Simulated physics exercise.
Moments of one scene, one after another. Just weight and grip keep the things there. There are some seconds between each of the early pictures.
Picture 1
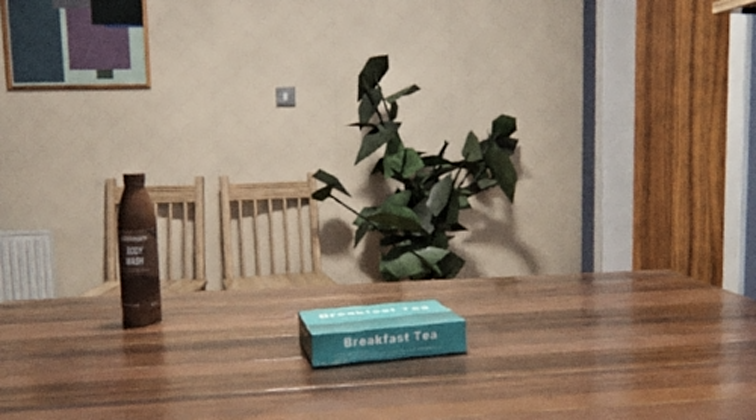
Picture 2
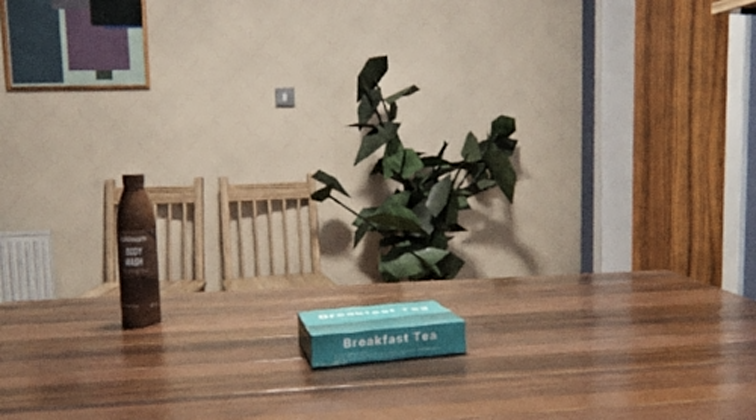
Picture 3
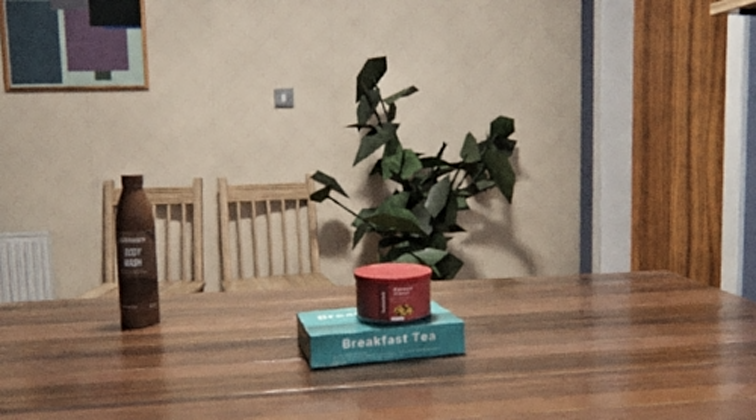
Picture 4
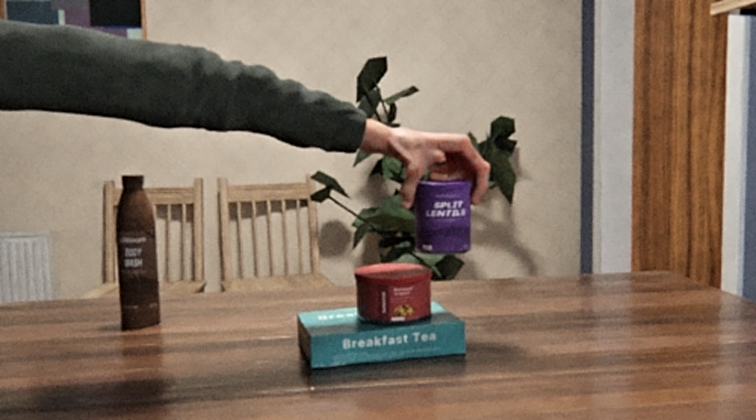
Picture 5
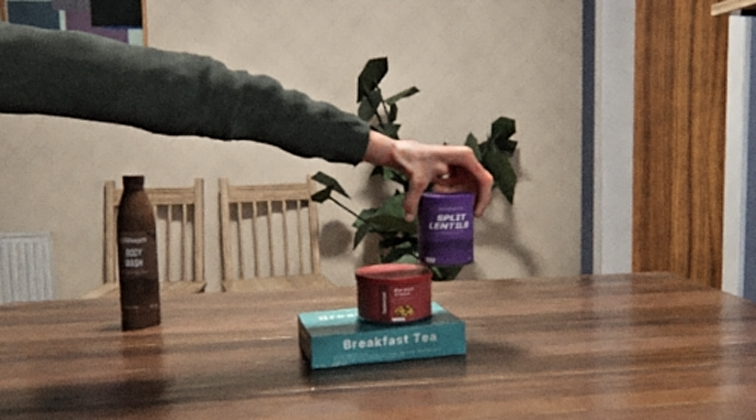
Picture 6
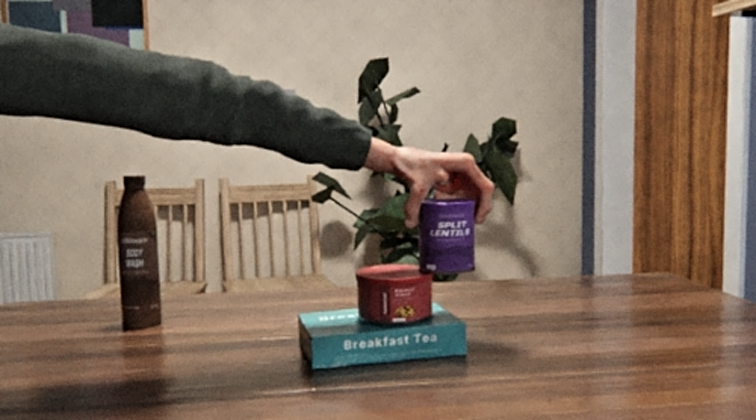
On a wooden table with a brown bottle and a turquoise tea packet, a red tub appeared on the packet, then a hand held a purple pot above the tub's right side and lowered it slightly.
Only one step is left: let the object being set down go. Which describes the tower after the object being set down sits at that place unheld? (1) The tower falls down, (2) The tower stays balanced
Answer: 1.
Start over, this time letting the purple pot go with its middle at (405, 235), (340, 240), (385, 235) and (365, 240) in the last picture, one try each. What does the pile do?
Outcomes in order: No collapse, a collapse, no collapse, no collapse.
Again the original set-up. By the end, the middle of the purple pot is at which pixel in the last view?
The object winds up at approximately (514, 308).
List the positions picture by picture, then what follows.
In the first picture, the last thing is not in view yet; brown bottle (138, 248).
In the second picture, the last thing is not in view yet.
In the third picture, the last thing is not in view yet; turquoise packet (378, 332).
In the fourth picture, on its way; purple pot (442, 216); brown bottle (137, 250).
In the fifth picture, on its way; purple pot (446, 228); red tub (394, 293).
In the sixth picture, in place under the hand; purple pot (446, 235); turquoise packet (379, 333).
Then, 0.30 s past the last view, purple pot now fallen.
Then, 0.40 s past the last view, things are still on the move.
Then, 1.40 s past the last view, nothing new.
Finally, fallen, purple pot; the other 3 still in place. Final places as the last picture's camera would see them, purple pot near (514, 308). The pile gives way.
